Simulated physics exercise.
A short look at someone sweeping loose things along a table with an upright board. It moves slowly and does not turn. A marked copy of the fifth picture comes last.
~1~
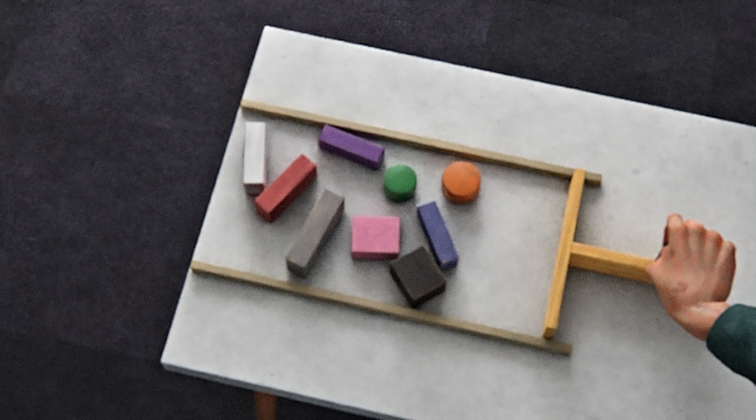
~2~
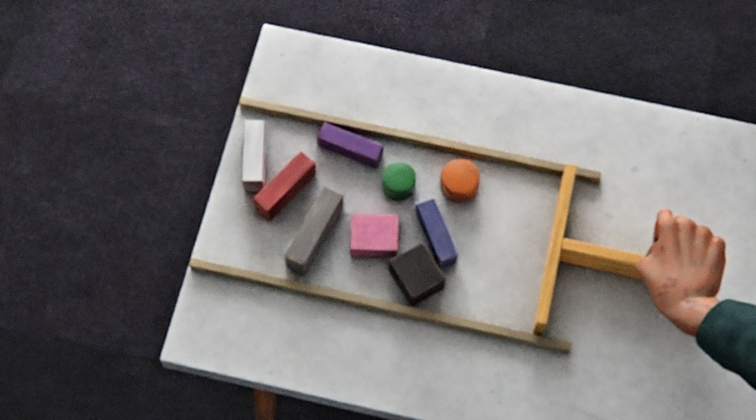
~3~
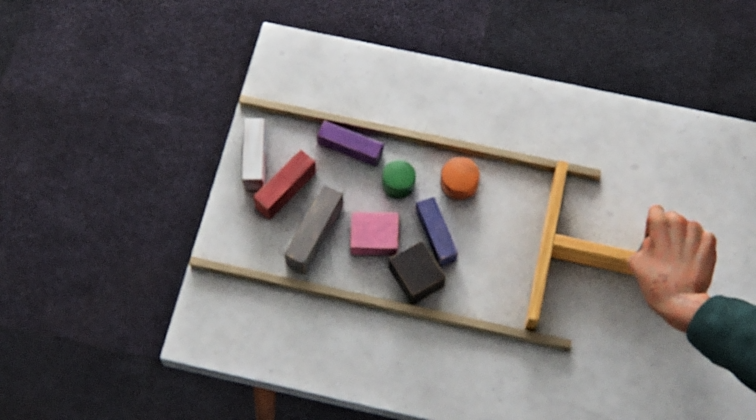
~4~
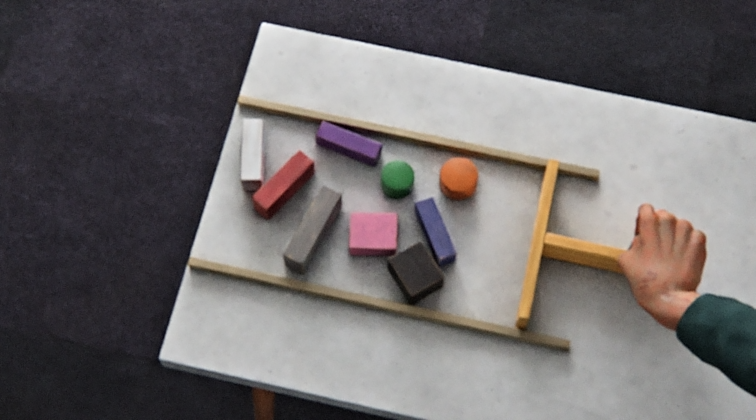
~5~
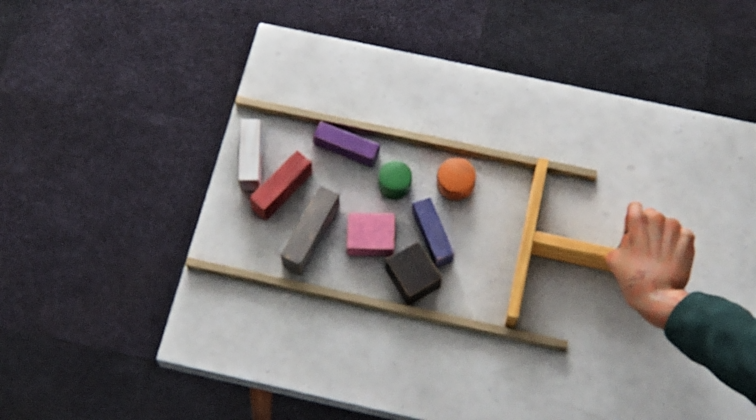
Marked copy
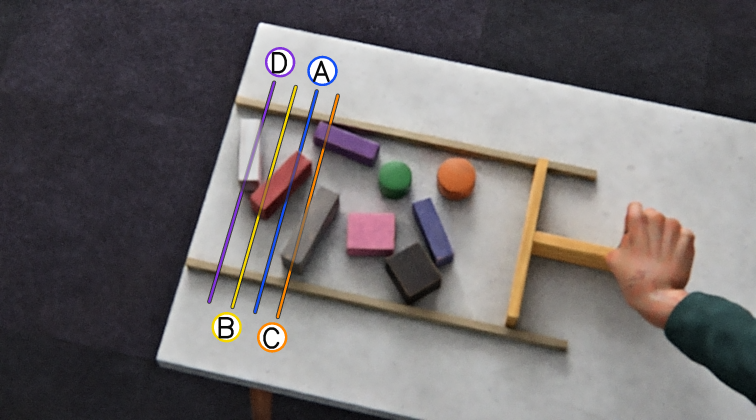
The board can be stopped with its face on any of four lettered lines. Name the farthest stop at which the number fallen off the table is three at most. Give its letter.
Stop at A.
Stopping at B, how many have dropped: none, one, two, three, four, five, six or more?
In all, four.
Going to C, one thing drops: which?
It is the white stick.
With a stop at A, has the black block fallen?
No.
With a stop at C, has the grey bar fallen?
By then, no.
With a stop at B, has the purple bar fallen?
By then, yes.
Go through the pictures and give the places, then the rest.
The first picture shows orange tin (461, 183); purple bar (351, 148); green tin (400, 183).
The second picture shows board (557, 242); pink block (375, 236).
The third picture shows board (549, 238); red bar (285, 185).
The fourth picture shows board (539, 237); black block (416, 273).
The fifth picture shows board (529, 235); orange tin (456, 179); purple bar (346, 145); green tin (395, 180).
On the copy, A at (287, 197); B at (265, 193); C at (309, 202); D at (243, 188).
On A. First, board (441, 216); black block (394, 269); orange tin (427, 173).
Then, board (355, 198); white stick (244, 154); red bar (257, 178).
Finally, board (290, 184); white stick over the edge; red bar over the edge; three fallen.
By contrast, B drops four; C is within the limit but short; D drops six.
